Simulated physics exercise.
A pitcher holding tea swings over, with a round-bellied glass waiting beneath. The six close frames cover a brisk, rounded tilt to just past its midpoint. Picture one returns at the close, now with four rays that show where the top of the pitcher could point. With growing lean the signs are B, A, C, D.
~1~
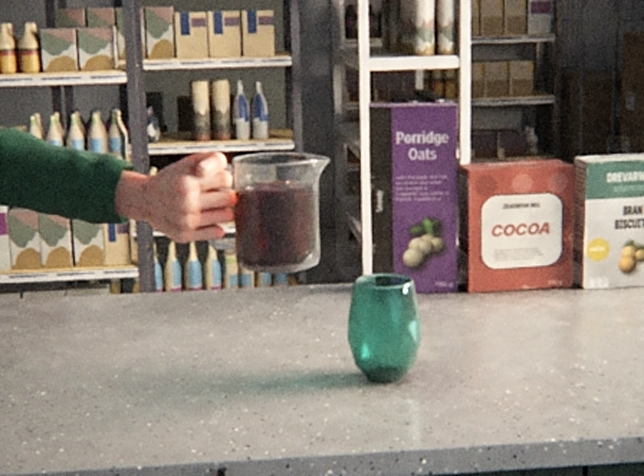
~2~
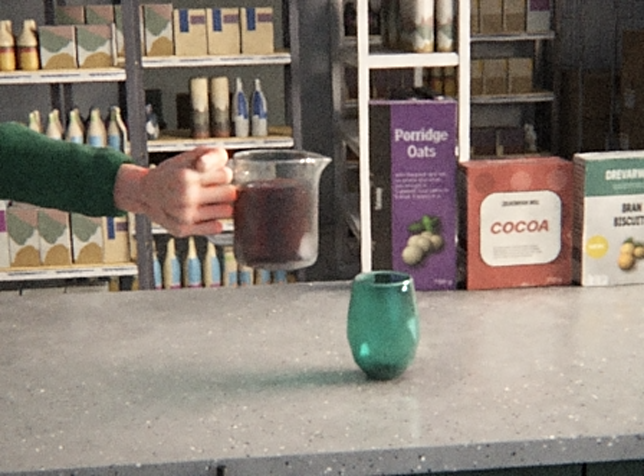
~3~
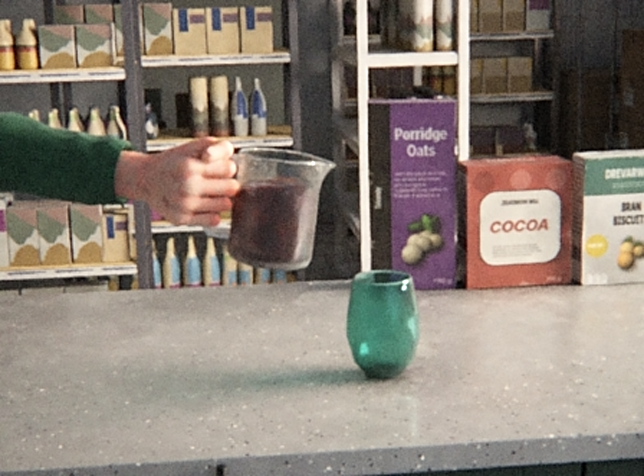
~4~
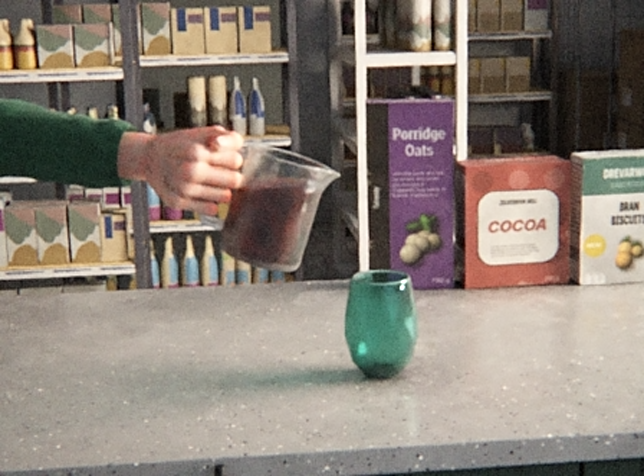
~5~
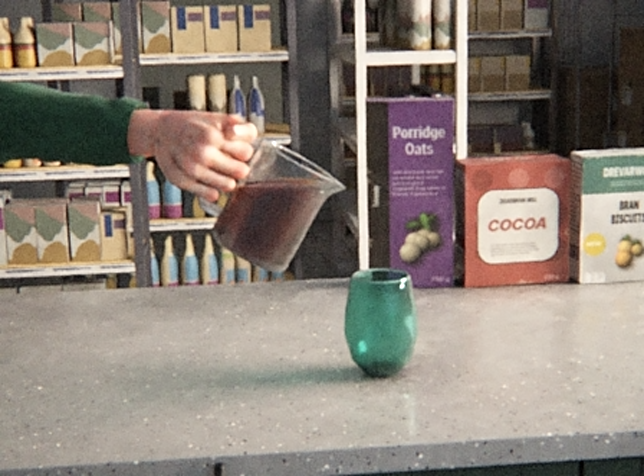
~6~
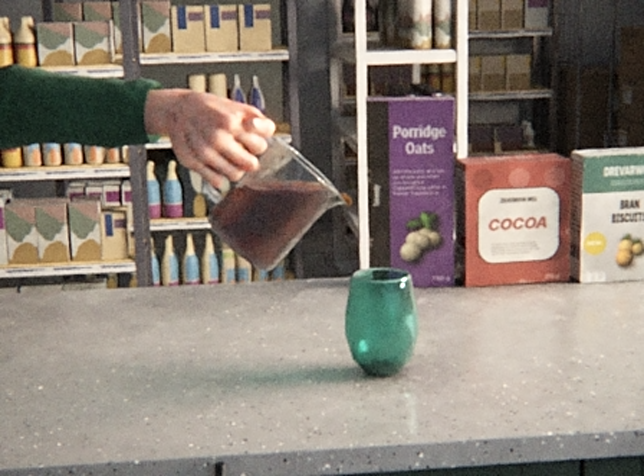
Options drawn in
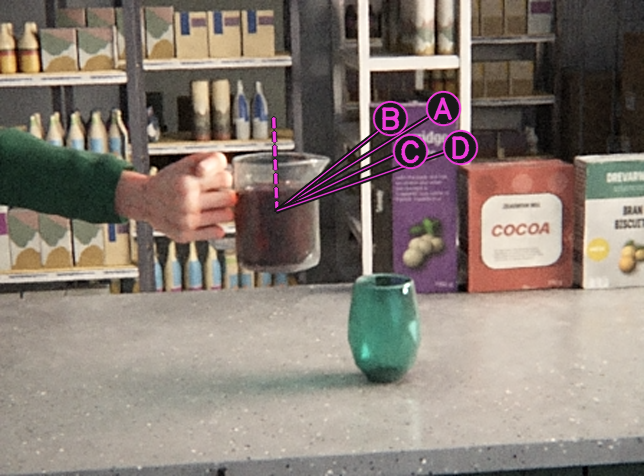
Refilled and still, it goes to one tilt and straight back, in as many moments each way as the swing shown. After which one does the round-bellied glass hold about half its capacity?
C works best here.
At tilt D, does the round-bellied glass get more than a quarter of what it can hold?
Yes.
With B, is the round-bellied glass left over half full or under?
Under.
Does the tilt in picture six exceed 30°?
Yes, it does.
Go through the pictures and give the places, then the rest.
In the first picture, upright, lip at (328, 159); rim of the round-bellied glass round (384, 280); nothing has left yet.
In the second picture, tipped about 2°, lip at (329, 159); nothing has left yet.
In the third picture, tipped about 9°, lip at (334, 164); nothing has left yet.
In the fourth picture, tipped about 18°, lip at (338, 174); nothing has left yet.
In the fifth picture, tipped about 31°, lip at (343, 187); nothing has left yet.
In the sixth picture, tipped about 43°, lip at (346, 202); nothing has left yet.
In magenta, A at (428, 116); B at (378, 131); C at (393, 155); D at (444, 152).
Choosing A, the round-bellied glass ends with about 38 % of what it can hold.
Choosing B, the round-bellied glass ends with about 25 % of what it can hold.
Choosing C, the round-bellied glass ends with about 53 % of what it can hold.
Choosing D, the round-bellied glass ends with about 66 % of what it can hold.
